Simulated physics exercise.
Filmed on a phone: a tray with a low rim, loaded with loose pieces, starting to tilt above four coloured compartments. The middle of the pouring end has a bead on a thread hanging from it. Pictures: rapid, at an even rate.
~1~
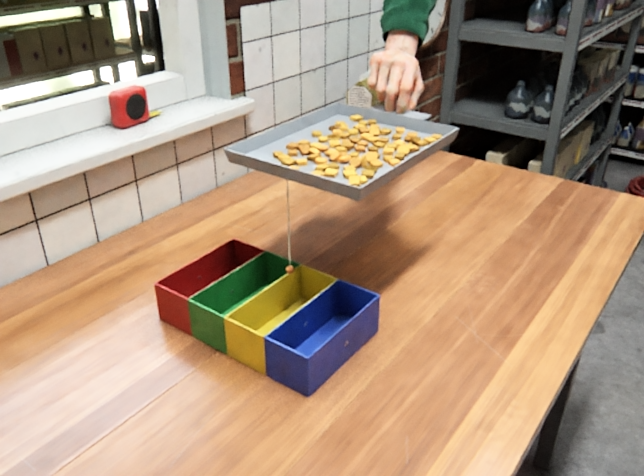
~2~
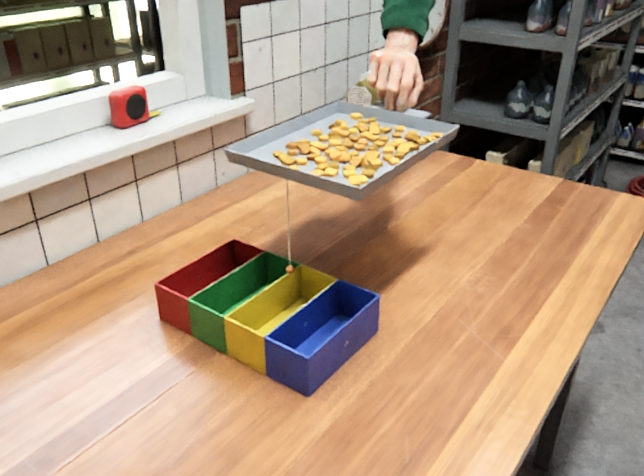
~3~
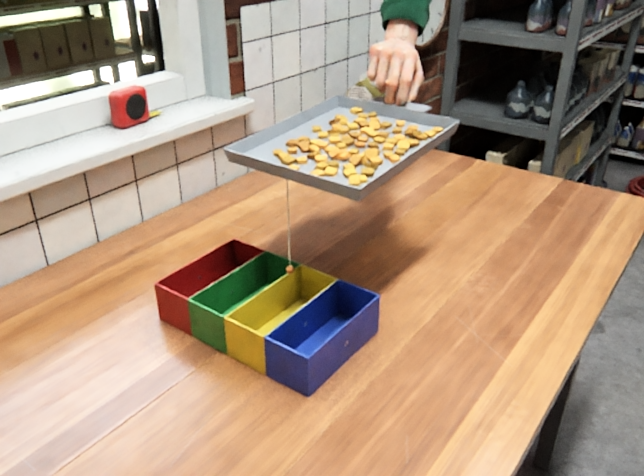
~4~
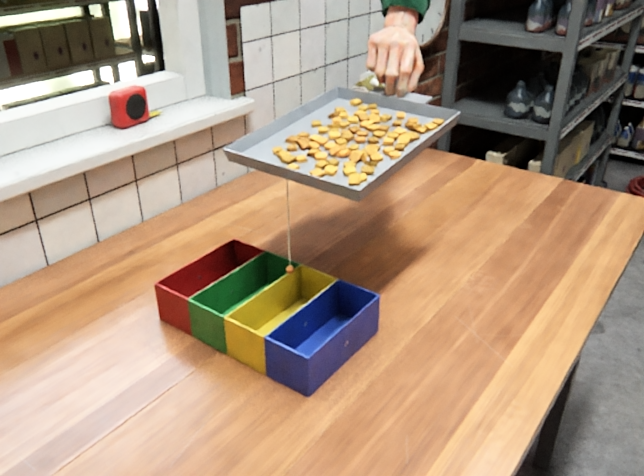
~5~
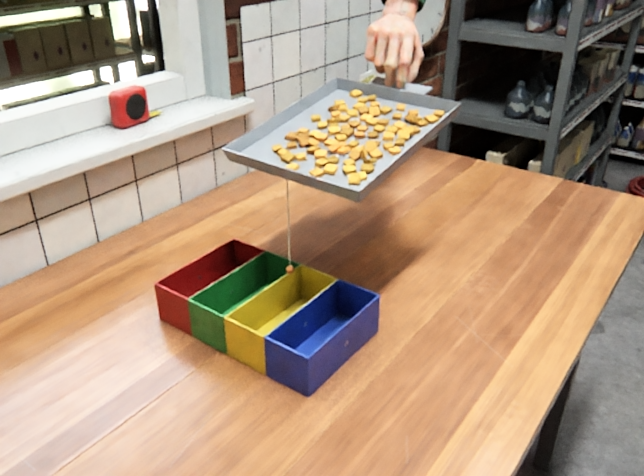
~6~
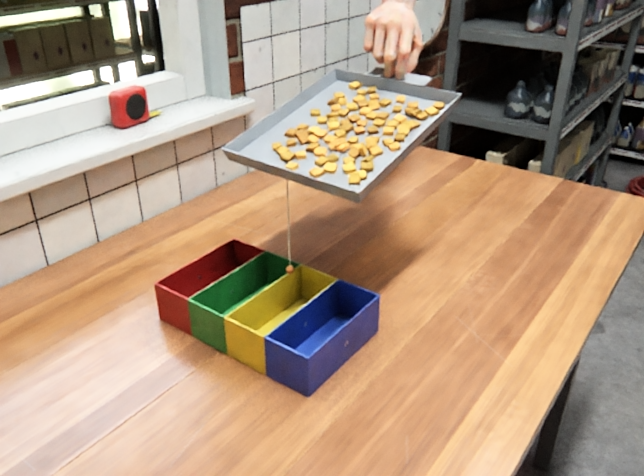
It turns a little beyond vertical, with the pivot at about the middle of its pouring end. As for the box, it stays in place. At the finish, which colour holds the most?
Blue holds the most.
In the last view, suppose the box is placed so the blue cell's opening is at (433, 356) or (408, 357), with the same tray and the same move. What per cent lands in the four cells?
First case around 70 %, second case around 80 %.
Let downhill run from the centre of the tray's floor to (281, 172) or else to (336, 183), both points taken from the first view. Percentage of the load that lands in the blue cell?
10 % and 70 %, roughly.
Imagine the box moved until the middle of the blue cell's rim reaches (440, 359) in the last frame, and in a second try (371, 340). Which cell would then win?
In the first try it is the cell in green, in the second it is the cell in yellow.
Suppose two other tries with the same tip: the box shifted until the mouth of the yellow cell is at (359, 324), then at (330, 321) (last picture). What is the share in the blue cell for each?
You'd get 0 in a hundred first and 0 in a hundred after that.
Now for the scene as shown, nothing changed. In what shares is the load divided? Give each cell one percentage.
Looks like the red cell ends near 0 %, the green cell near 20 %, the yellow cell near 20 %, and the blue cell near 50 %.
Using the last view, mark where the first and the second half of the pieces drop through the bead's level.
The opening half passes (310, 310), the closing half (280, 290).
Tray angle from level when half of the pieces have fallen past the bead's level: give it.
Angle: Approx. 105 degrees.
Soon, tray tipped steeply; all on the tray.
A while on, tray tipped right over; most on the tray; a stray few in the blue cell; about a quarter falling or outside the box.
Towards the end, tray tipped past a quarter turn; about half in the blue cell; about a quarter in the yellow cell; about a quarter in the green cell; a stray few in the red cell; a small part falling or outside the box.
Finally, tray tipped past a quarter turn; about half in the blue cell; about a quarter in the yellow cell; about a quarter in the green cell; a stray few in the red cell; a small part outside the box.
